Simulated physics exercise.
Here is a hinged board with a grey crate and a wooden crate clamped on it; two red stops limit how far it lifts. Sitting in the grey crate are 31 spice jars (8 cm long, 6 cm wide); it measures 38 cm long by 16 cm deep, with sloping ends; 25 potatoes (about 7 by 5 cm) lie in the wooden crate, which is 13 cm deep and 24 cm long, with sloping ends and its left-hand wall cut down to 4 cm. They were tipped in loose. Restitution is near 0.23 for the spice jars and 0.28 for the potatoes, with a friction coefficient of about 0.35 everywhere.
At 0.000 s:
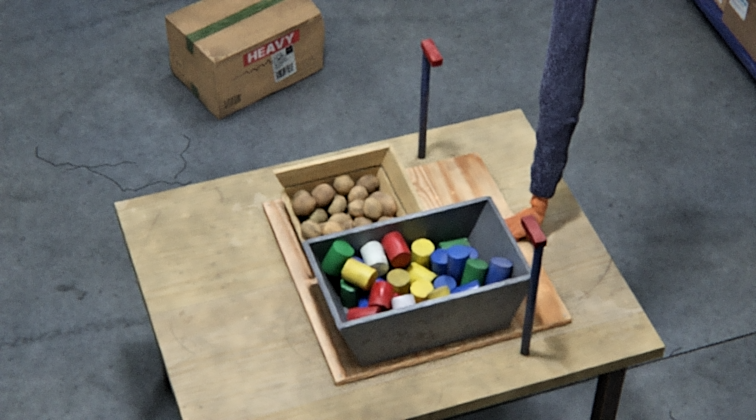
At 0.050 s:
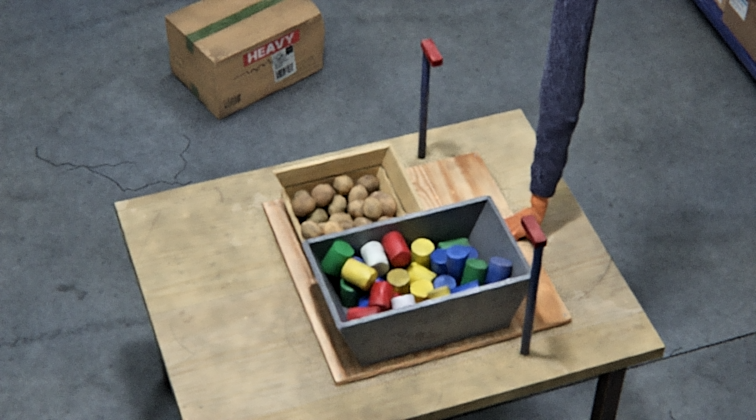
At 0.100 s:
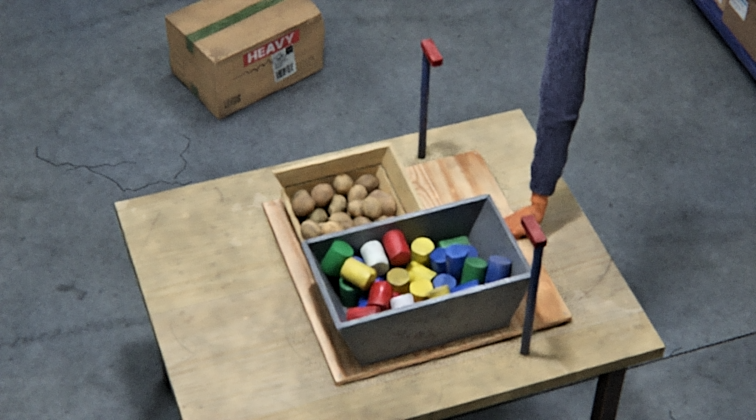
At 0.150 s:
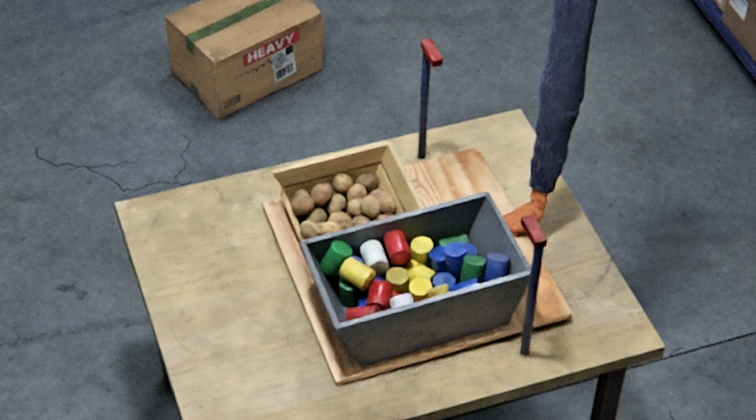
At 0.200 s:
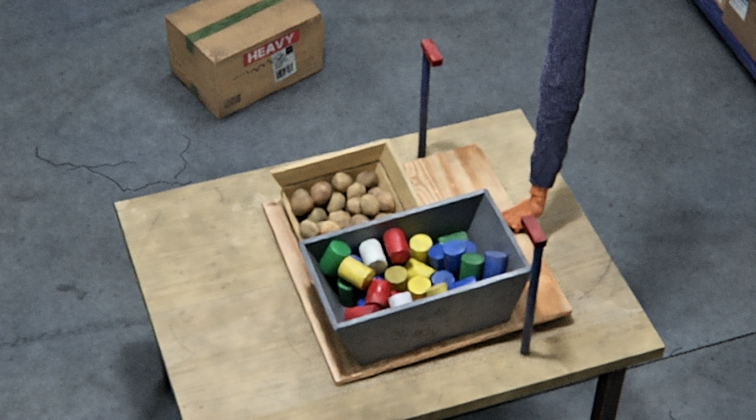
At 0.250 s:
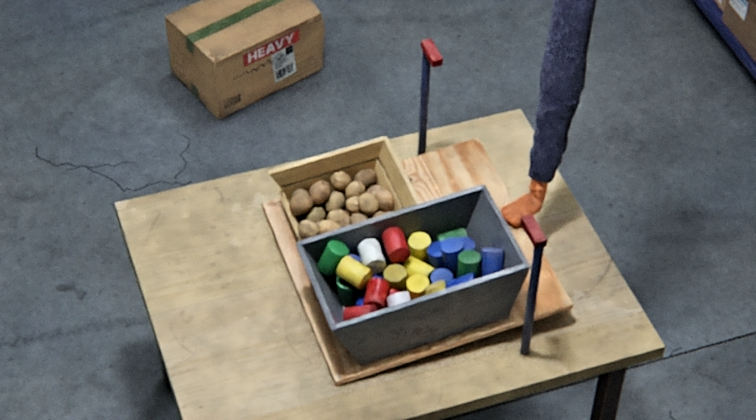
In this clip, a gloved hand at the right edge of a wooden board on a table slowly raises that side slightly, tilting the grey crate of colourful cylindrical jars and the wooden crate of round brown objects leftward.
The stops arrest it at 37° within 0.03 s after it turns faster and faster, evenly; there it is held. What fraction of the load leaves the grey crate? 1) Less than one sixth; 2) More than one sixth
Less than one sixth.
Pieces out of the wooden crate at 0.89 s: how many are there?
Wooden crate - close to 3.
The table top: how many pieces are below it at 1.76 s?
Roughly 1.
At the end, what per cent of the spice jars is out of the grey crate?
Close to 0 in a hundred of them.
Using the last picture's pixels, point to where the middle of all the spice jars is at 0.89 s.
I'd put it close to (362, 269).
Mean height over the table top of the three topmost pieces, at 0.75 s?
Roughly 34 centimetres.
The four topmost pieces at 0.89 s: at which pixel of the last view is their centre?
Looks like somewhere near (406, 248).
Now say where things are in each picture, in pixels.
In the first frame (places track the rim corner closest to us here, unless another is named), grey crate (343, 325); wooden crate (by its farthest rim corner) (389, 145); tipped 0°; all still inside.
In the second frame, grey crate (343, 325); wooden crate (388, 145); tipped 0°.
In the third frame, grey crate (342, 325); wooden crate (388, 144); tipped 1°.
In the fourth frame, grey crate (340, 326); wooden crate (387, 143); tipped 2°.
In the fifth frame, grey crate (338, 326); wooden crate (385, 141); tipped 3°.
In the sixth frame, grey crate (336, 326); wooden crate (383, 138); tipped 5°; all still inside.
After 0.65 s, the board meets the red stops.
After 0.75 s, tilt 37°; the grey crate has all 31 and the wooden crate has all 25.
After 0.89 s, tilt 37°; the grey crate has all 31 and the wooden crate is down by 3 of 25.
After 1.15 s, tilt 37°; the grey crate has all 31 and the wooden crate is down by 6 of 25.
When it is over (at 1.76 s), the grey crate has all 31 and the wooden crate is down by 7 of 25. Asked share, 0 of 31, 0 per cent.
